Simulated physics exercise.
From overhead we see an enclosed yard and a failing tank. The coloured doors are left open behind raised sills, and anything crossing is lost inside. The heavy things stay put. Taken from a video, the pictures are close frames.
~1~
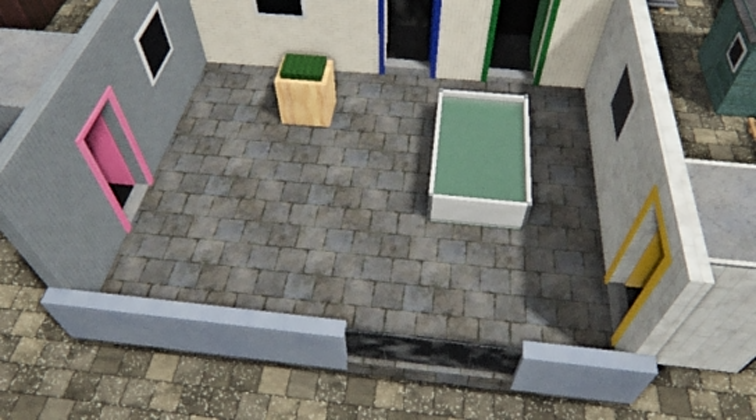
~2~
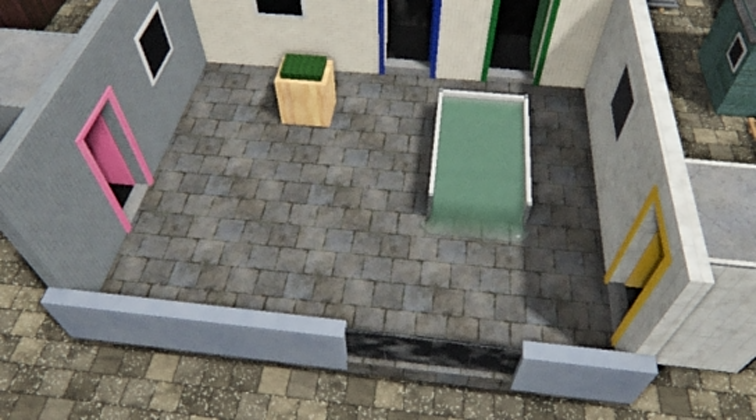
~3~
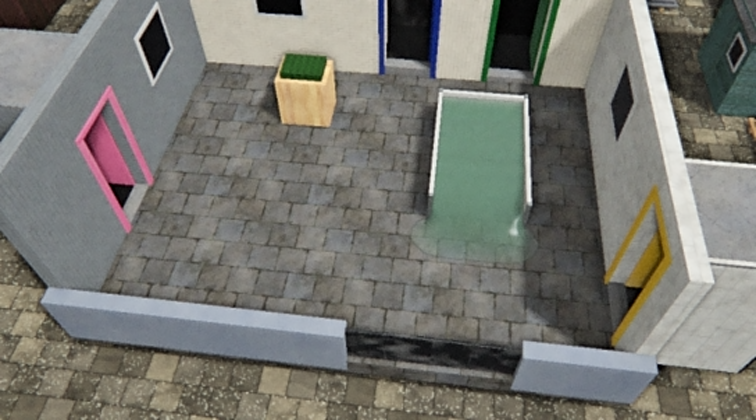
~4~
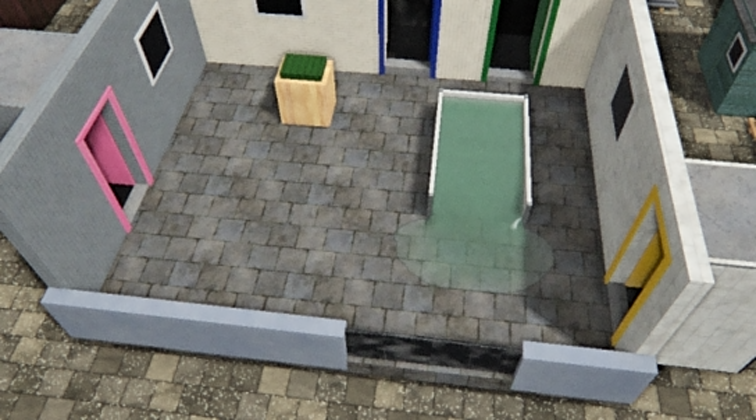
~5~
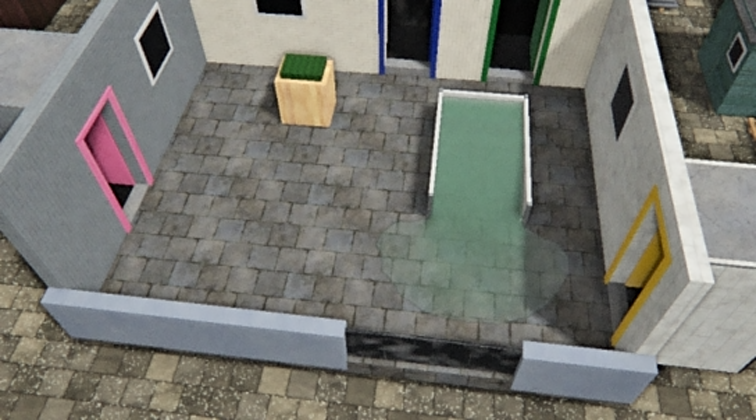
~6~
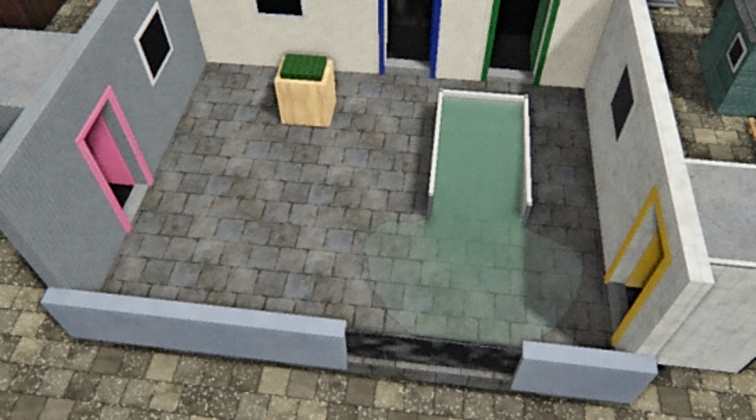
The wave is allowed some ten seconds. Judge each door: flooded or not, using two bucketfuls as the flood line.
The blue door is not flooded. The green door is not flooded. The pink door is flooded. The yellow door is flooded.
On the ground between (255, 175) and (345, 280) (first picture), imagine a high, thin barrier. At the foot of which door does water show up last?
That would be the one in blue.
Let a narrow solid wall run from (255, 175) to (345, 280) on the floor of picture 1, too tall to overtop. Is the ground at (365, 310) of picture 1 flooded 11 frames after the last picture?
That spot would be inundated.
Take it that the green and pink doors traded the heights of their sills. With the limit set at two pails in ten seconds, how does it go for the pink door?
Well, as I see it, the pink door remains within bounds.
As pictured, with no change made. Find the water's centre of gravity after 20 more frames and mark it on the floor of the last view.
Centre of the water: Near (440, 267).
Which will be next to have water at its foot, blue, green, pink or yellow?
The answer here is the yellow-painted one.
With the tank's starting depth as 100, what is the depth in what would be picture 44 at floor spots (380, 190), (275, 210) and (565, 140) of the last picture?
Going in order, roughly 0, 4 and 6 %.
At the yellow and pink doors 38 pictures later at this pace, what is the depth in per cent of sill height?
I'd put it at close to 110 and 290 per cent.
A moment on, water covers 20 % of the floor; the blue door not reached, the green door not reached, the pink door not reached, the yellow door wet at the sill, nothing in.
Next, water covers 25 % of the floor; the blue door not reached, the green door not reached, the pink door not reached, the yellow door wet at the sill, nothing in.
Then, water covers 40 % of the floor; the blue door not reached, the green door not reached, the pink door not reached, the yellow door over two buckets in.
Later, water covers 65 % of the floor; the blue door not reached, the green door wet at the sill, nothing in, the pink door over two buckets in, the yellow door over two buckets in.
In the end, water covers 85 % of the floor; the blue door wet at the sill, nothing in, the green door wet at the sill, nothing in, the pink door far over two buckets in, the yellow door over two buckets in.
